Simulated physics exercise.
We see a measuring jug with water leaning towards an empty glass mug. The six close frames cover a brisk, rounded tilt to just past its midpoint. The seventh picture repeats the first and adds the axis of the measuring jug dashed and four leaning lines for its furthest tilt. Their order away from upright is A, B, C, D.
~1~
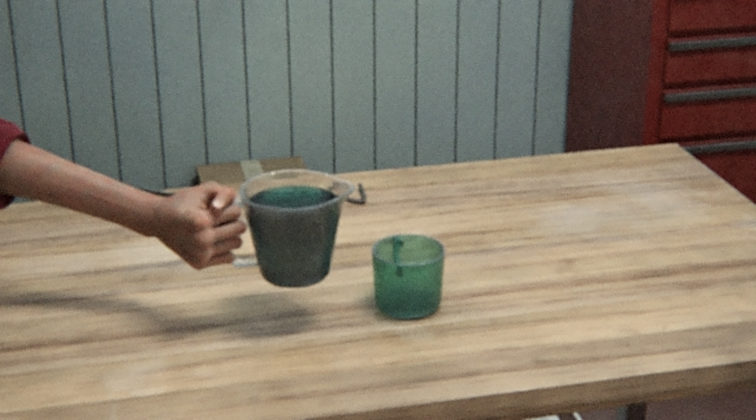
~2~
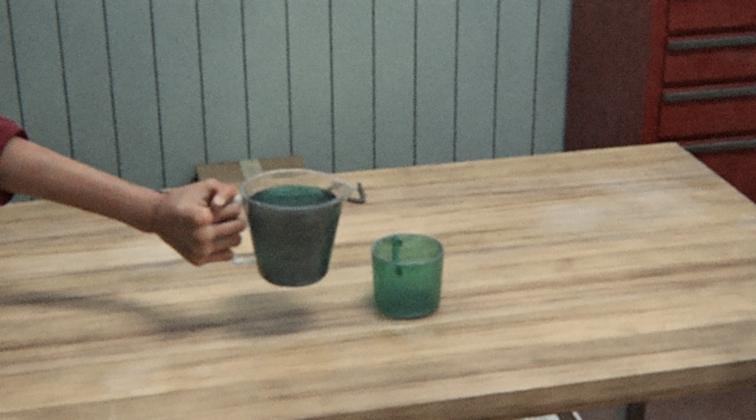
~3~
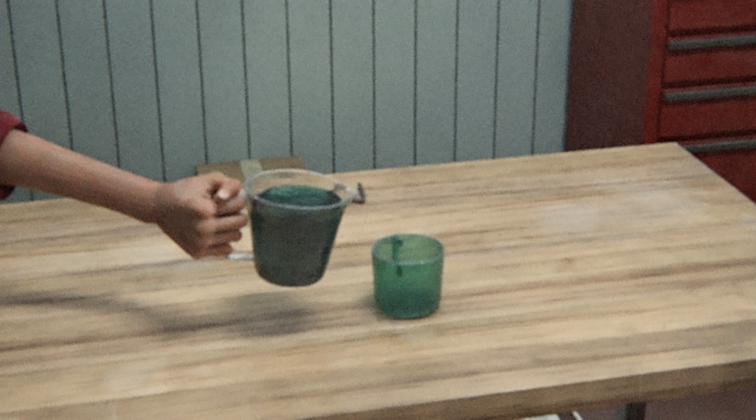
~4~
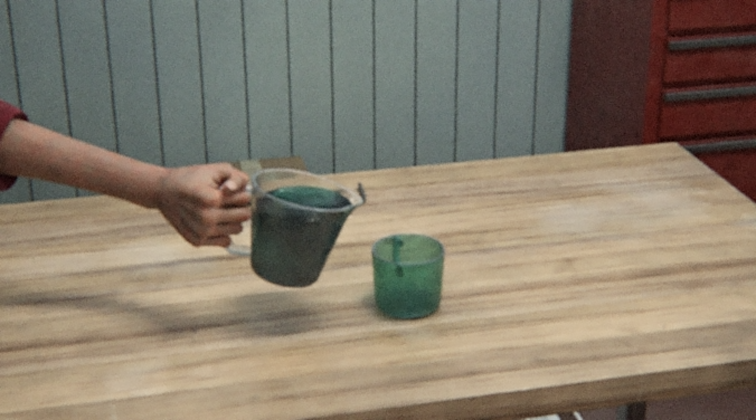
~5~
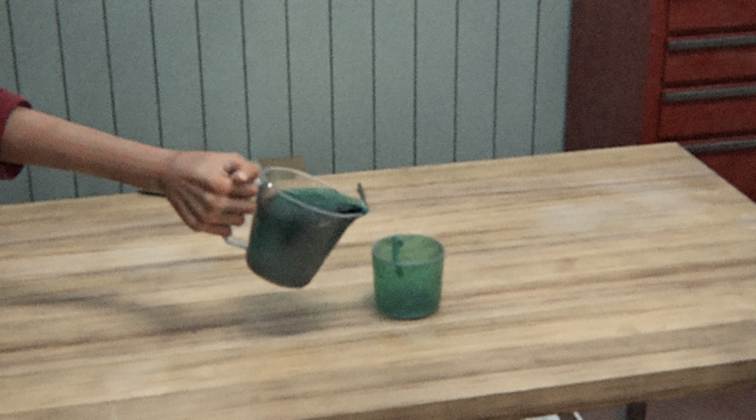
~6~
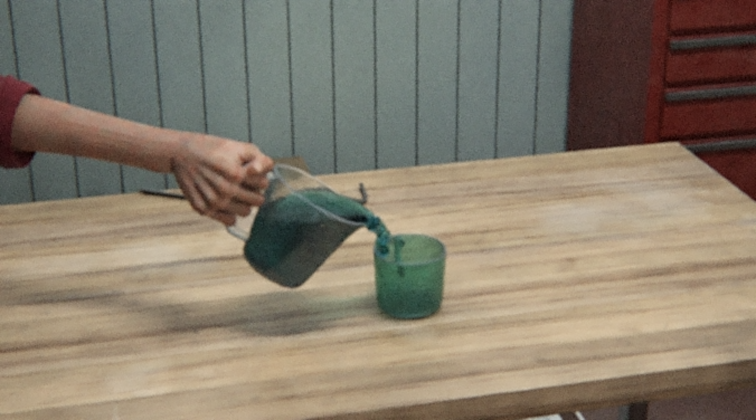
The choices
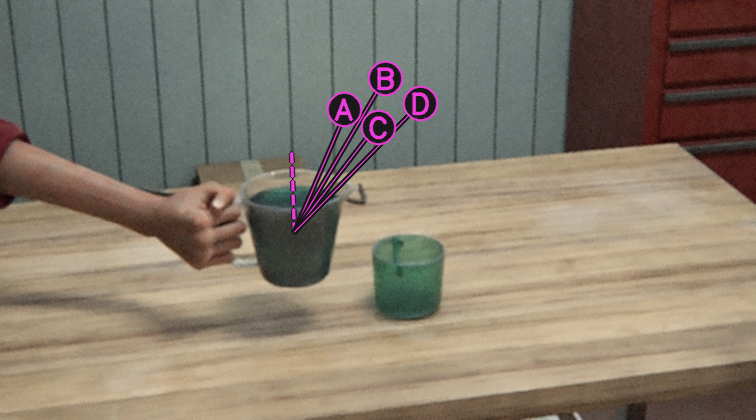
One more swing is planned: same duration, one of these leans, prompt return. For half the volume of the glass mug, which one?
Use line C.
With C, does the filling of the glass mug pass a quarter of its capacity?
Yes.
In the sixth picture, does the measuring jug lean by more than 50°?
No, it does not.
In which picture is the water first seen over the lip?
Picture 5.
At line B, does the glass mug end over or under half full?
Under.
On the marked copy, A at (339, 126); B at (376, 92); C at (365, 139); D at (408, 115).
If A is chosen, the glass mug ends with about 16 % of what it can hold.
If B is chosen, the glass mug ends with about 32 % of what it can hold.
If C is chosen, the glass mug ends with about 49 % of what it can hold.
If D is chosen, the glass mug ends with about 67 % of what it can hold.
